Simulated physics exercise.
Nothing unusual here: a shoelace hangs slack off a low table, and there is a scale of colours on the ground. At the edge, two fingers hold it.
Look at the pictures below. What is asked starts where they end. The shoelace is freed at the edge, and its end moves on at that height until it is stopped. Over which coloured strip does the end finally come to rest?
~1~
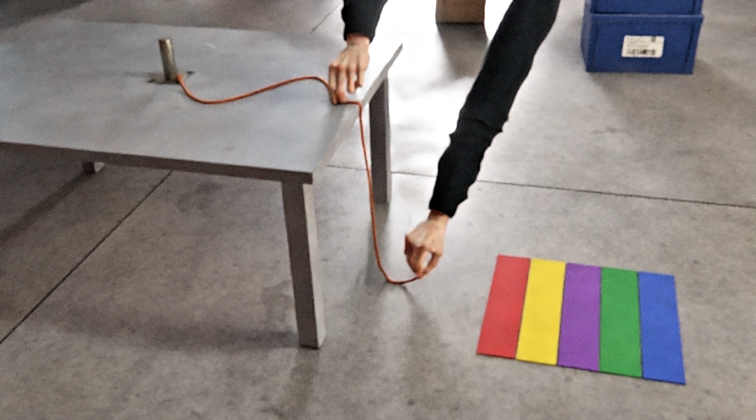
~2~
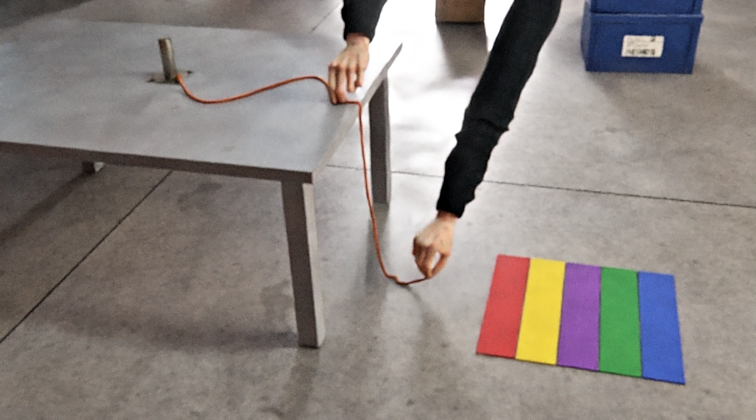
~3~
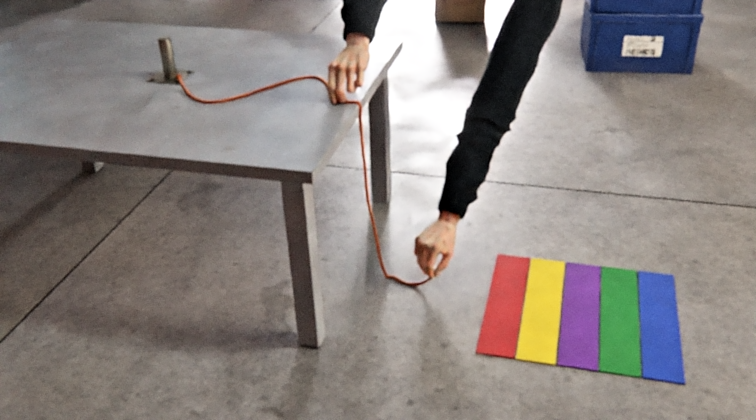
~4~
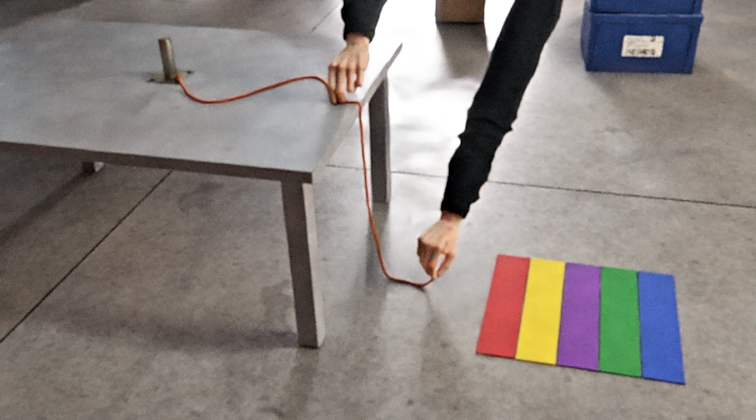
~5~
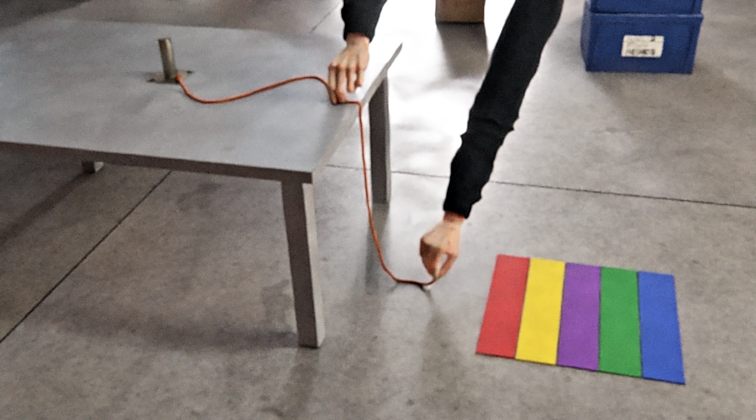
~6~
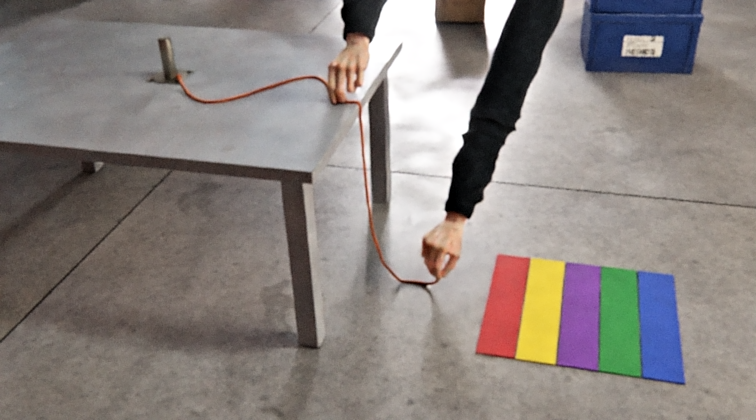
Over the blue strip.
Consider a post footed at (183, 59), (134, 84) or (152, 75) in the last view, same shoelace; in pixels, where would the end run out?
Try by try, around (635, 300), (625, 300) and (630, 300).
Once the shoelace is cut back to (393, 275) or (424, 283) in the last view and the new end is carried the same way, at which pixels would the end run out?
It would end up close to (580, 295), then close to (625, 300).
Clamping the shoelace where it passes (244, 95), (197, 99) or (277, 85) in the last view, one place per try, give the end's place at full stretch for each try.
Per try (px, approx.): (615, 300); (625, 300); (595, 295).
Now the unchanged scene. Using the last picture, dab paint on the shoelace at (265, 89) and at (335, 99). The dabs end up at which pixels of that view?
(305, 91) and (412, 137), roughly.
Soon after, end near (582, 294); over purple.
Then, end near (630, 300); over green.
At full stretch, end near (658, 304); over blue. The end stops over the blue strip.
